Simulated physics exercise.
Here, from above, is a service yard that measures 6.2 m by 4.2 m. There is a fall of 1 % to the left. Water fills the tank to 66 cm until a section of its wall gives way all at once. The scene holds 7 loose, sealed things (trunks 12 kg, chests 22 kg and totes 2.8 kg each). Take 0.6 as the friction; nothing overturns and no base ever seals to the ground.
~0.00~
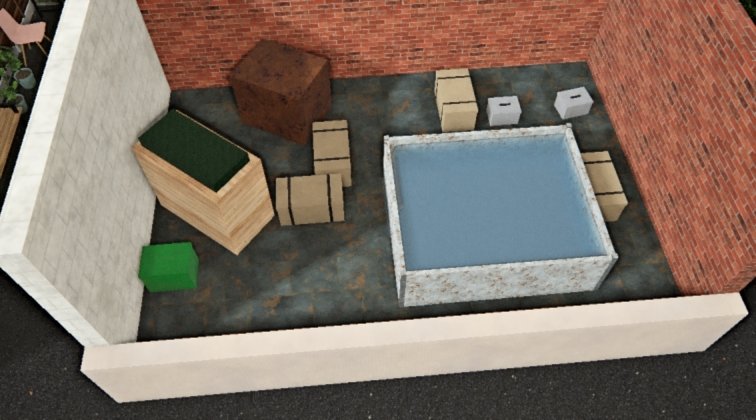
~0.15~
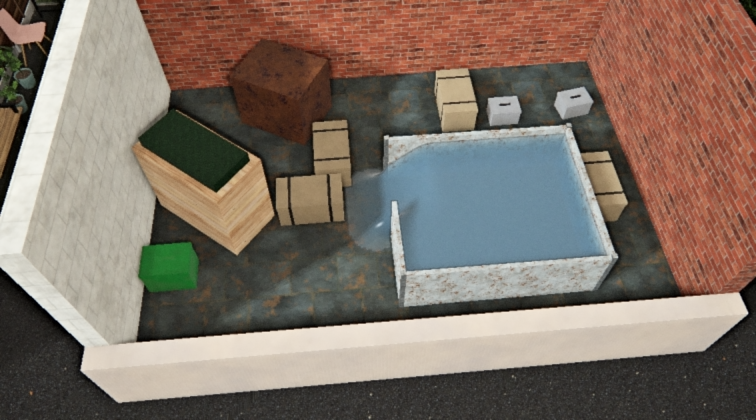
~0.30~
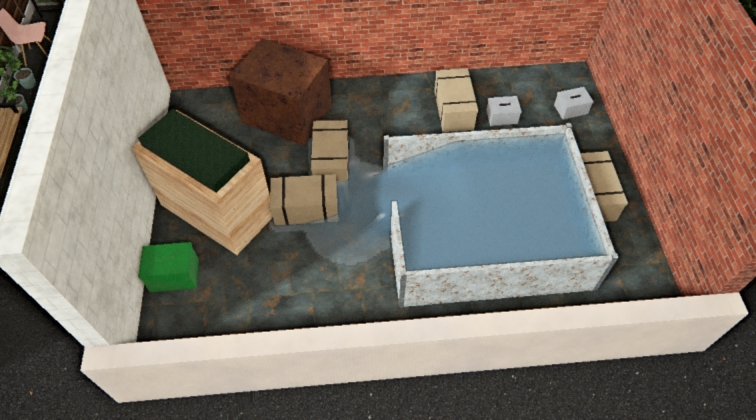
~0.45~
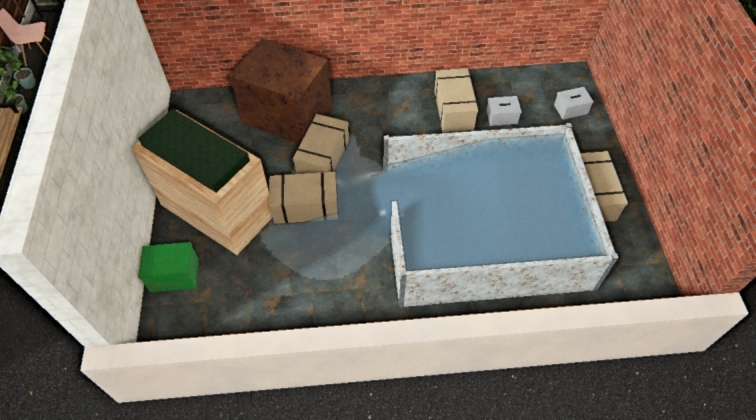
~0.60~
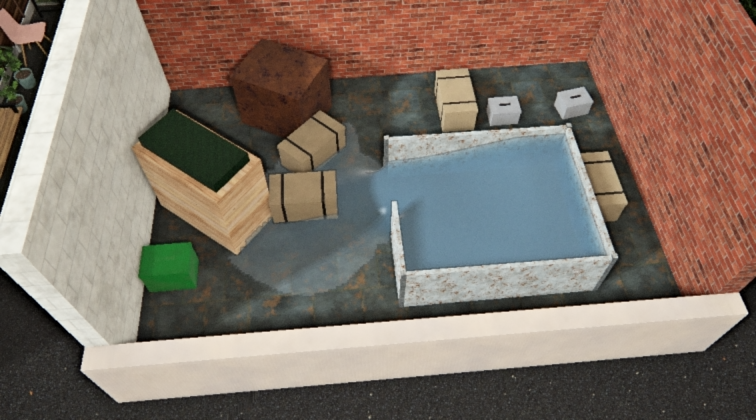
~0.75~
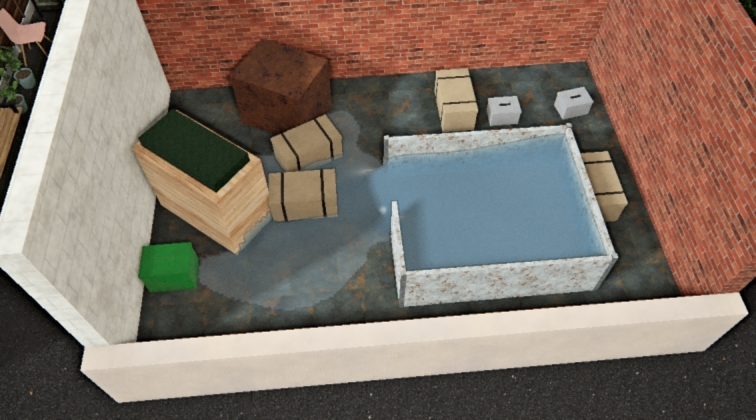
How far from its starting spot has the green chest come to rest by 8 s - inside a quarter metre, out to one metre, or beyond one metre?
It budges a great deal.
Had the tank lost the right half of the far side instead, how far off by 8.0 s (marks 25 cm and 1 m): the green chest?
So, for the green chest: It shifts a small amount.
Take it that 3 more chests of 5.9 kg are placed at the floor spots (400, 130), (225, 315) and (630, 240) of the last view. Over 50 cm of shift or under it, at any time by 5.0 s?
Note, same order as listed: Inside the limit, beyond the limit, inside the limit.
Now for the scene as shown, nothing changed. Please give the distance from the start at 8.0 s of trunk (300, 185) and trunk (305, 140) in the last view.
Lab note - net shifts in order: 200 cm; 200 cm.
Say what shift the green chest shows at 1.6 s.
Around 0 centimetres.
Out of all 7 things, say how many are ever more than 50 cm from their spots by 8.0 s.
Answer: 6.
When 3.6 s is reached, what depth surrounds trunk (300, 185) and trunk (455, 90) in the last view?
First roughly 27 cm, second roughly 3 cm.
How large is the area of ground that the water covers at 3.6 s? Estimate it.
17 m2.
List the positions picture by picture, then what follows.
The green chest at (165, 259), on the bottom; water covers 4.0 m2; 0 of 7 have shifted, in the first frame.
The green chest at (165, 259), on the bottom; 4.6 m2 under water; 0 of 7 have shifted, in the second frame.
The green chest at (165, 259), on the bottom; 5.2 m2 under water; 1 of 7 have shifted, in the third frame.
The green chest at (165, 259) rests on the ground; 6.2 m2 under water; 2 of 7 have shifted, in the fourth frame.
The green chest at (165, 259) rests on the ground; 7.2 m2 under water; 2 of 7 have shifted, in the fifth frame.
The green chest at (165, 259), on the bottom; 8.2 m2 under water; 2 of 7 have shifted, in the sixth frame.
After 1.6 s the green chest is near (165, 259), 0.0 m from its start, aground; 2 afloat.
After 3.6 s the green chest is near (200, 247), 0.4 m from its start, afloat; 3 afloat.
After 5.6 s the green chest is near (286, 302), 1.5 m from its start, afloat; 3 afloat.
After 8.0 s the green chest is near (379, 303), 2.5 m from its start, aground; 6 afloat.
